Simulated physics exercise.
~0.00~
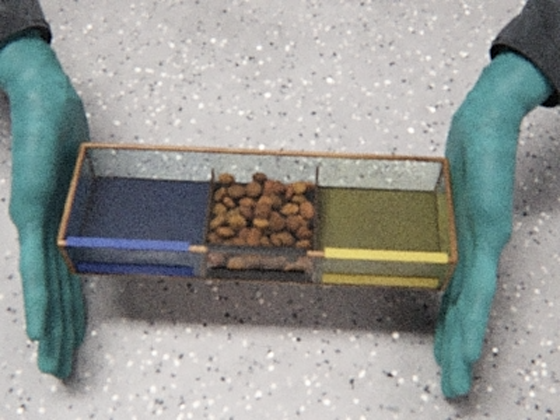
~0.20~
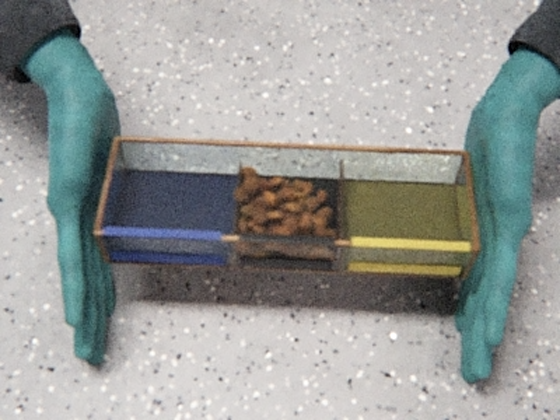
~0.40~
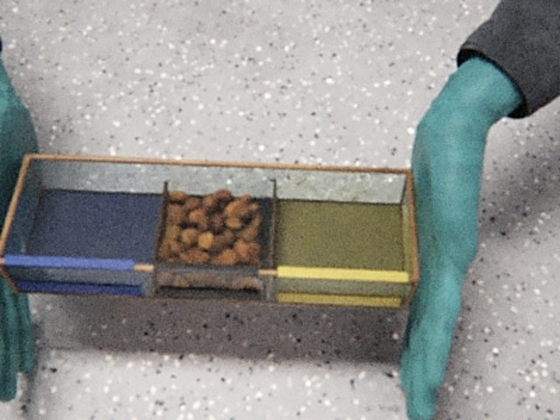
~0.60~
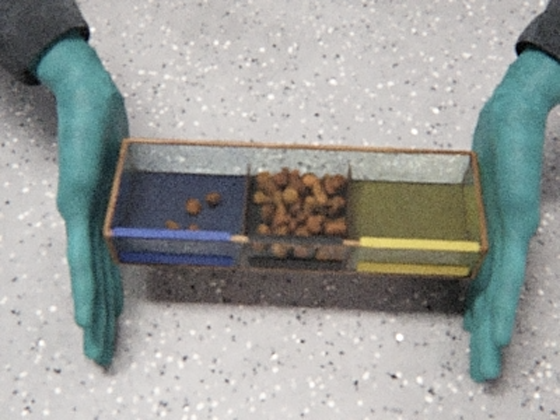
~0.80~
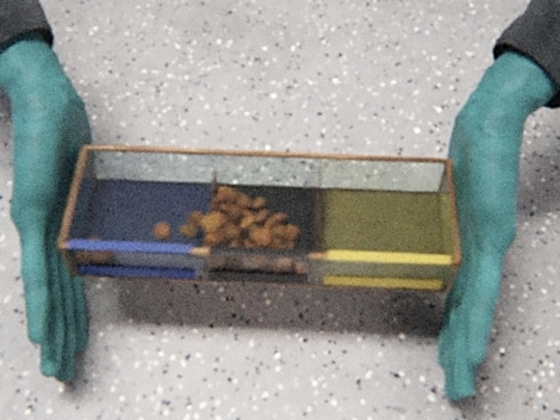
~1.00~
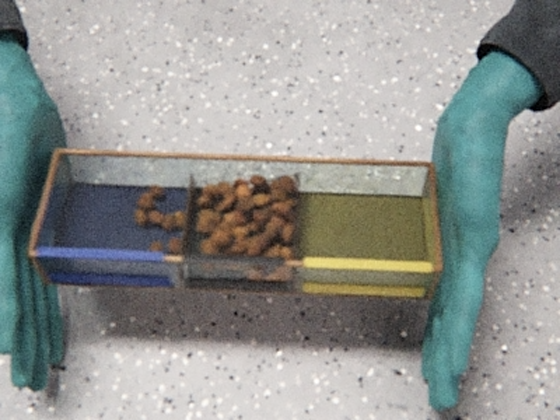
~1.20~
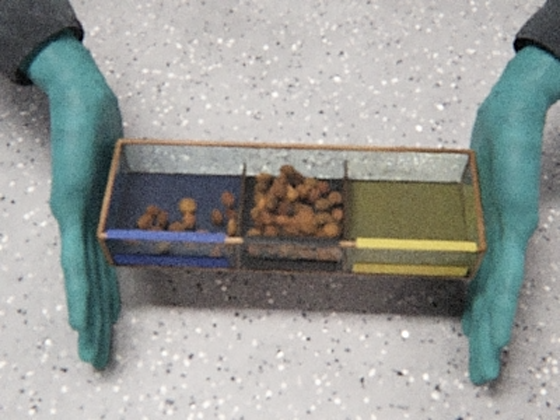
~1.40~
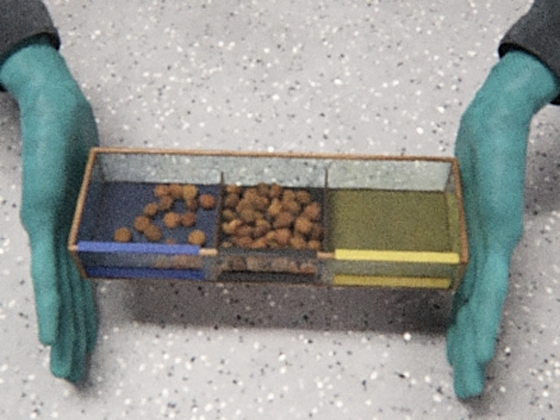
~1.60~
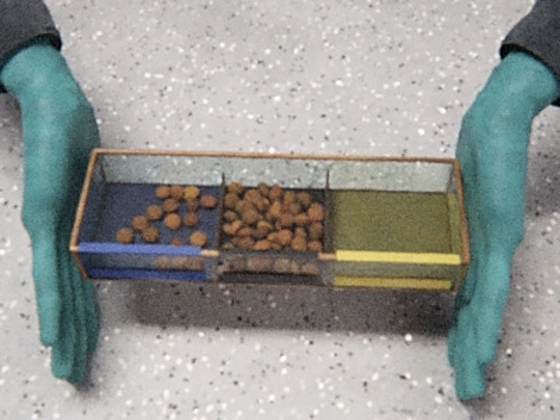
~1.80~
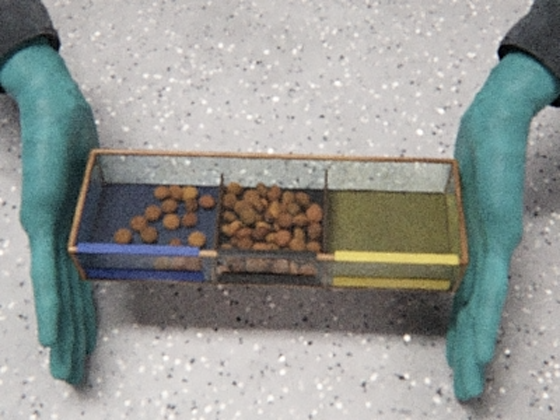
Gloved hands shaking a clear divided box from side to side, some brown kibble spilling from the black middle into the blue section.
